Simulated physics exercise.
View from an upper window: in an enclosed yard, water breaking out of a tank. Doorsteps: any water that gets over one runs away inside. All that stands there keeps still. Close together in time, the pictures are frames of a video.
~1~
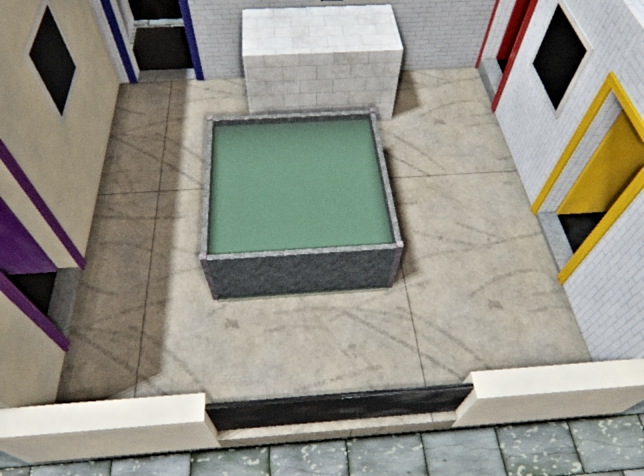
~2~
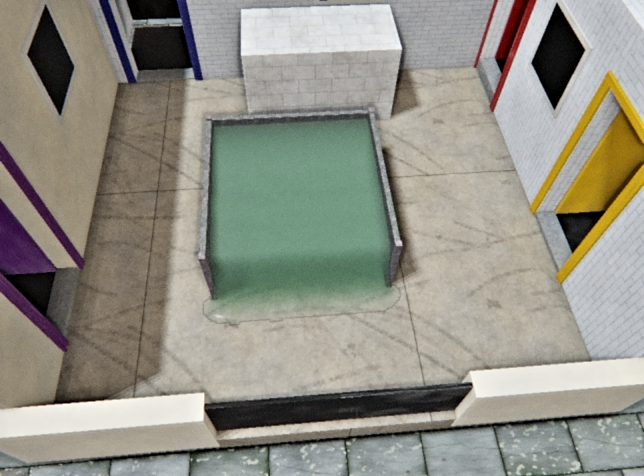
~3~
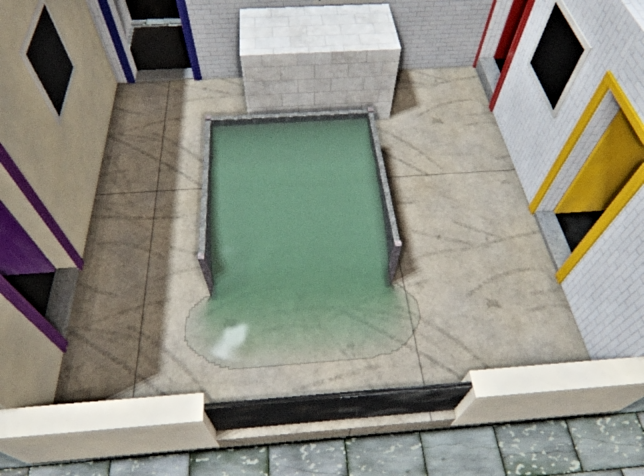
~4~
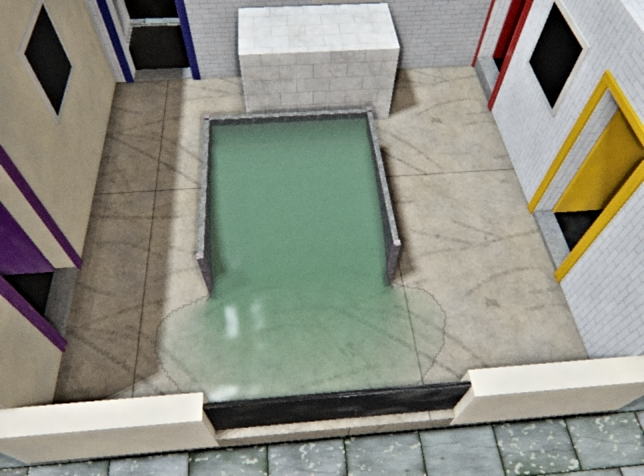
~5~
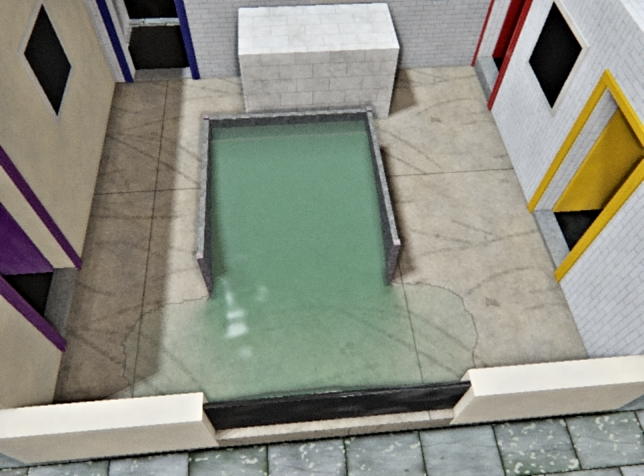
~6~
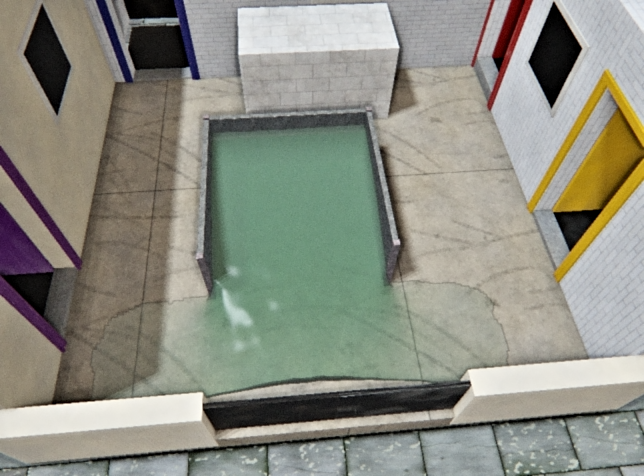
Green water pouring out of a stone tank's open front in an enclosed yard, spreading across the paving to the low wall.
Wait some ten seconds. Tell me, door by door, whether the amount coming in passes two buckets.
At the red door it stays within two buckets; at the purple door it passes two buckets; at the blue door it passes two buckets; at the yellow door it passes two buckets.
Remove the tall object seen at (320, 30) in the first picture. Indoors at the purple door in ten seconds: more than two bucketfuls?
The purple door breaks the limit.
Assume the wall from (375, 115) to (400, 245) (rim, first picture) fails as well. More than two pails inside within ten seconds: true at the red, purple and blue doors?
As I see it, the red door overshoots, while the purple door overshoots and the blue door overshoots.
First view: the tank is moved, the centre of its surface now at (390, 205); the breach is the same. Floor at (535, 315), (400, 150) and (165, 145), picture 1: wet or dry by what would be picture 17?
Hit, spared, spared.
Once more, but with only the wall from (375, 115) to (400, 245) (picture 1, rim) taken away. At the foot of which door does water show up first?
That one is the yellow door.
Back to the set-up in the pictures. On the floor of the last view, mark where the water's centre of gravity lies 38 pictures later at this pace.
It's close to (313, 211).
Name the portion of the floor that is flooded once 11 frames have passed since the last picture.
Around 50 percent of it.
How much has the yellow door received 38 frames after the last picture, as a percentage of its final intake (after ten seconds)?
Some 95 per cent.
A moment on, water covers 25 % of the floor; the red door not reached, the purple door not reached, the blue door not reached, the yellow door not reached.
Next, water covers 50 % of the floor; the red door not reached, the purple door under two buckets in, the blue door not reached, the yellow door wet at the sill, nothing in.
Then, water covers 90 % of the floor; the red door wet at the sill, nothing in, the purple door far over two buckets in, the blue door over two buckets in, the yellow door over two buckets in.
Later, water covers 100 % of the floor; the red door wet at the sill, nothing in, the purple door far over two buckets in, the blue door far over two buckets in, the yellow door over two buckets in.
In the end, water covers 100 % of the floor; the red door wet at the sill, nothing in, the purple door far over two buckets in, the blue door far over two buckets in, the yellow door far over two buckets in.
